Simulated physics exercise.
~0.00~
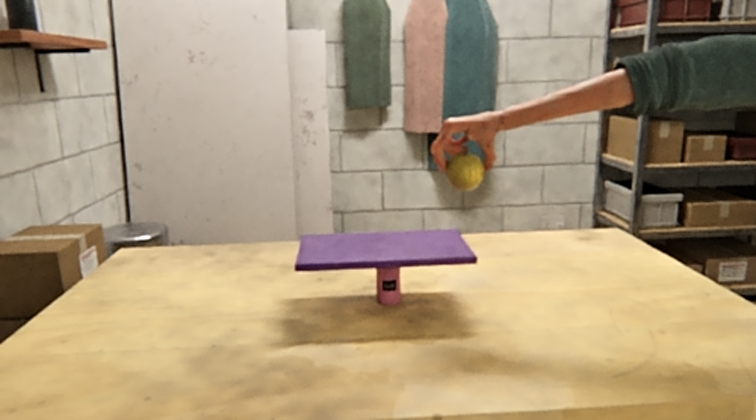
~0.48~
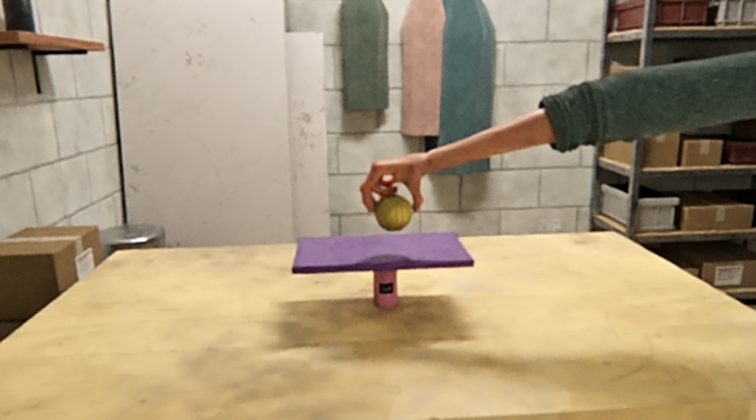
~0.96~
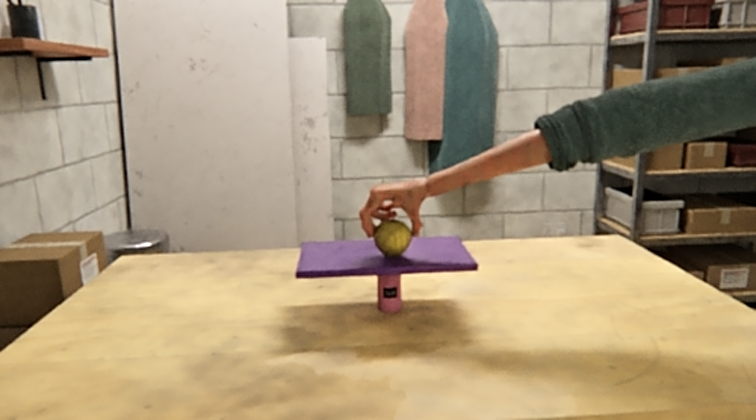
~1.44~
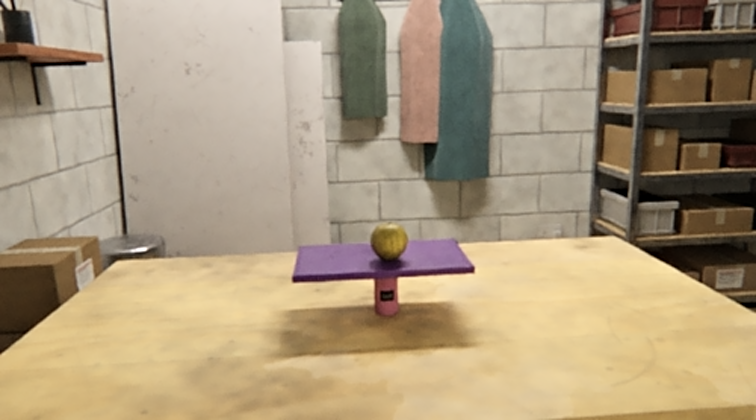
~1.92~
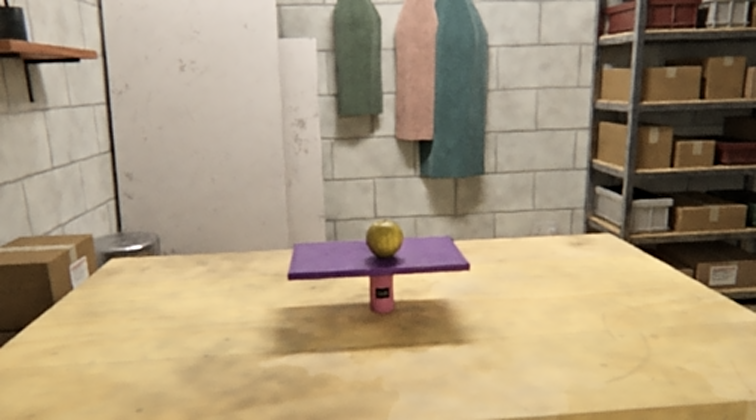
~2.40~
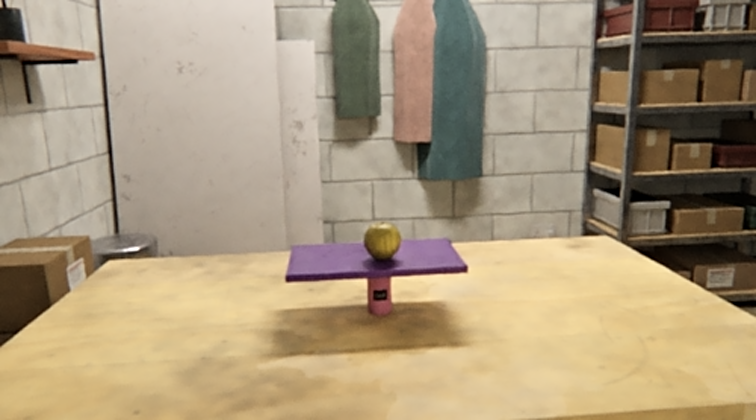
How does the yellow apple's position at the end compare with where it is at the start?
At the start the yellow apple is held in the air above the right side of the purple lid. By the end it is lower and farther left, resting on its own near the middle of the lid.
A purple lid lies balanced across a small pink shaker on a pale wooden table, seen from the front by a slightly swaying camera in a storeroom with brick walls and shelves of boxes on the right. A hand in a green sleeve reaches in from the right, holding a yellow apple above the right side of the lid. It carries the apple left and down, then sets it near the middle of the lid. The hand lets go and withdraws out of view. The apple rests where it was placed, and the stack stays standing.
